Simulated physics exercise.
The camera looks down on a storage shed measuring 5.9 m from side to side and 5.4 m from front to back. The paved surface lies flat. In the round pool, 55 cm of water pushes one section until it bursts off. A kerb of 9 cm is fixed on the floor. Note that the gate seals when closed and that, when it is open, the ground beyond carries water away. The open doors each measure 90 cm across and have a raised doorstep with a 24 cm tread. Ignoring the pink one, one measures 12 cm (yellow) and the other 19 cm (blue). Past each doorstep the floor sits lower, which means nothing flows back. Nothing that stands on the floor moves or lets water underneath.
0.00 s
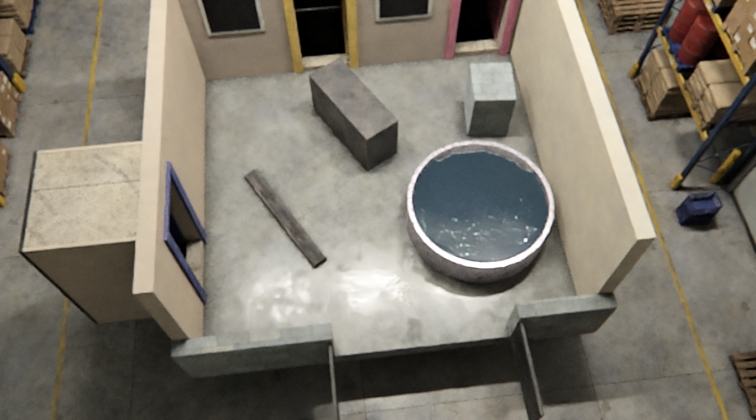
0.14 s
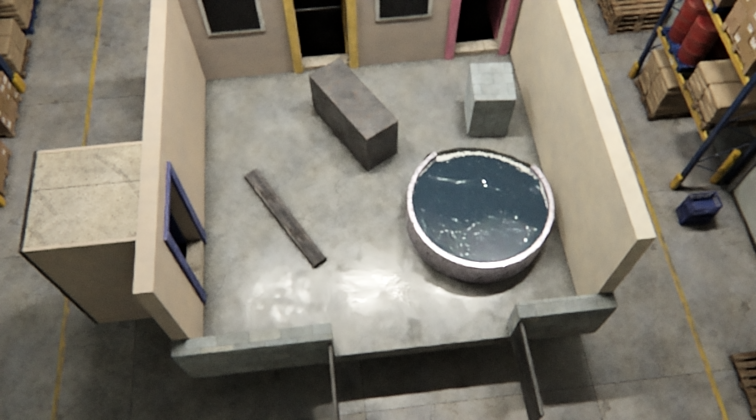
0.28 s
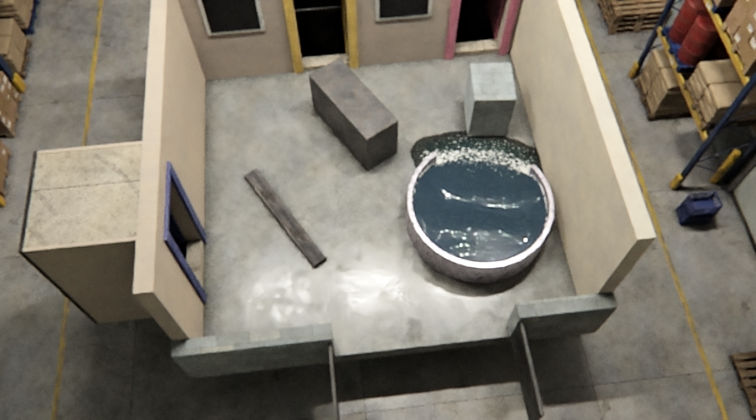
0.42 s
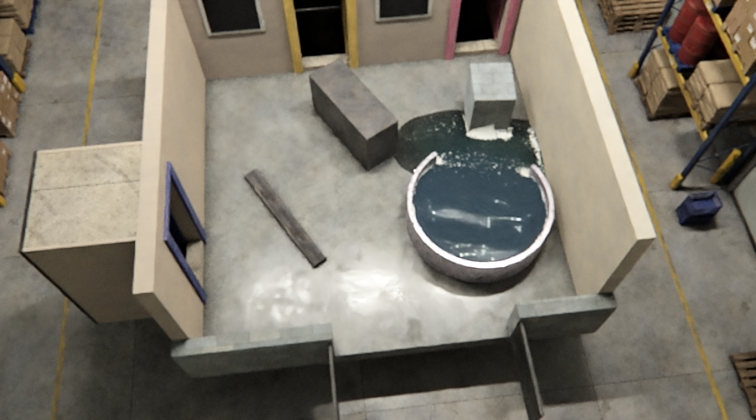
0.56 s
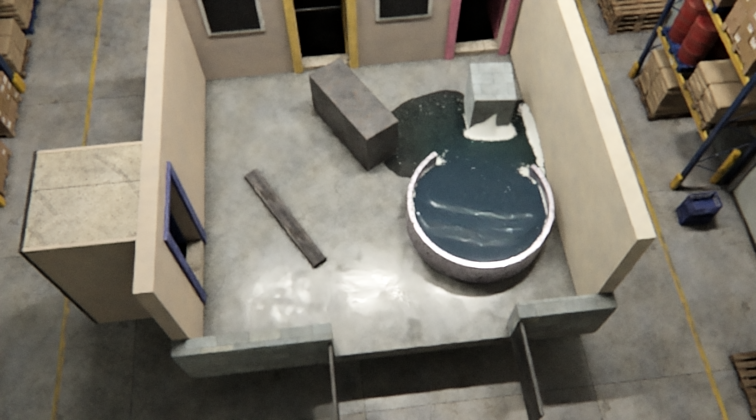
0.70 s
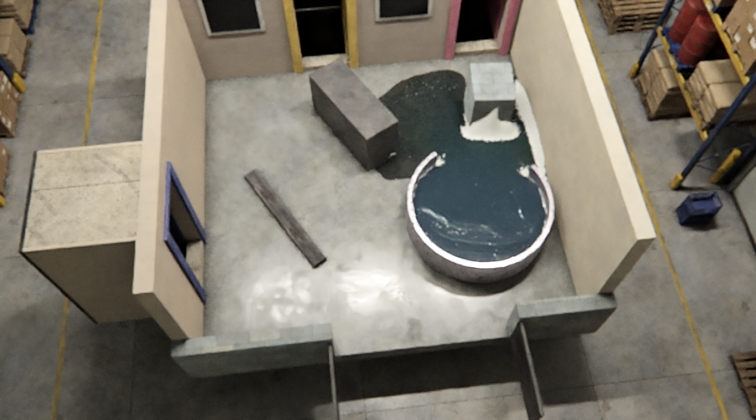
The clip opens on a round pool brimming with still water inside a walled, roofless room. Water breaks over its far side, where a gap opens in the rim, and a dark sheet spreads around the pale block, foaming there, and past the long grey block toward the back wall.
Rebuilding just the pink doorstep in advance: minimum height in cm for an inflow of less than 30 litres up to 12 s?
Roughly 21 cm.
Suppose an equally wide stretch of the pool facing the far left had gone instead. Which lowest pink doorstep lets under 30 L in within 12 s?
Then it needs around 8.0 cm.
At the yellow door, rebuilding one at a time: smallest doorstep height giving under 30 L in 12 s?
At the yellow door you'd want roughly 12.0 cm.
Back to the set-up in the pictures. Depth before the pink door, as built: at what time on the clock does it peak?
I'd guess close to 2.0 seconds.
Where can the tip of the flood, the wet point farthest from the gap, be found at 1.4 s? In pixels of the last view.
Pixel close to (339, 75).
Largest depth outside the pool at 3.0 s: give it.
I'd estimate roughly 30 cm.
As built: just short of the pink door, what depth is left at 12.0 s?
Depth: Near 10.0 cm.
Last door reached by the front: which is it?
The last one is the blue door.
After 1.4 s water covers 25 % of the floor, deepest (40 cm) near (477, 140); 25 cm at the pink door, 1 litre in over its 15 cm doorstep.
After 3.0 s water covers 40 % of the floor, deepest (30 cm) near (508, 67); 22 cm at the pink door, 63 litres in over its 15 cm doorstep.
After 12.0 s water covers 95 % of the floor, deepest (12 cm) near (442, 65); 10 cm at the pink door, 86 litres in over its 15 cm doorstep.
At the pink door as built, the water arrived by 1.2 s and peaked near 28 cm at 2.0 s.
With a doorstep of 18.5 cm, 49 litres would have come in within the 12 s; with 25 cm, 12 litres. So under 30 litres takes about 21 cm.
